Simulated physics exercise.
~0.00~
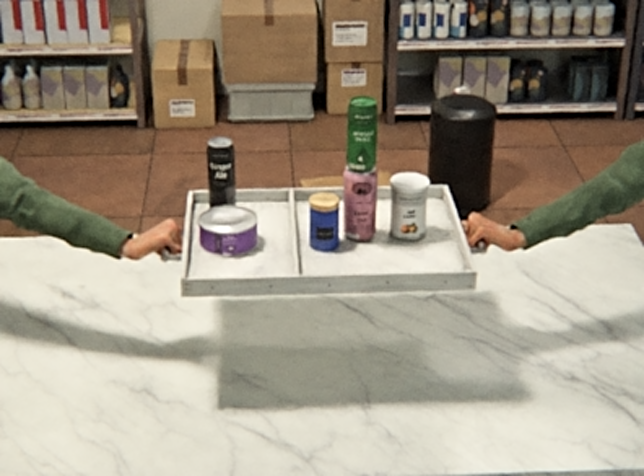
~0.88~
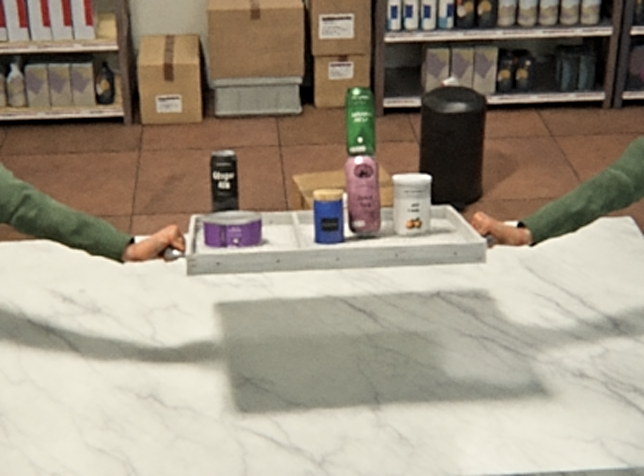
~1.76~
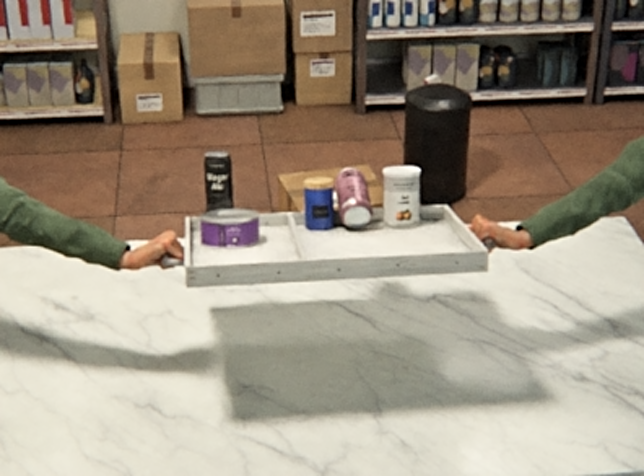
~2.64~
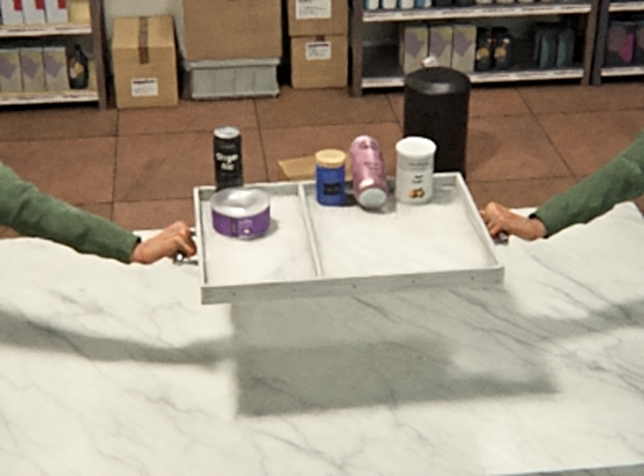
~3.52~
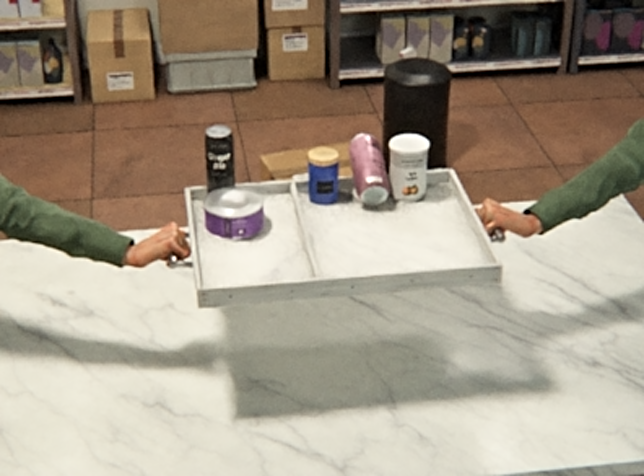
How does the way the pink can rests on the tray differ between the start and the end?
At the start the pink can stands upright on the tray. By the end it is lying on its side.
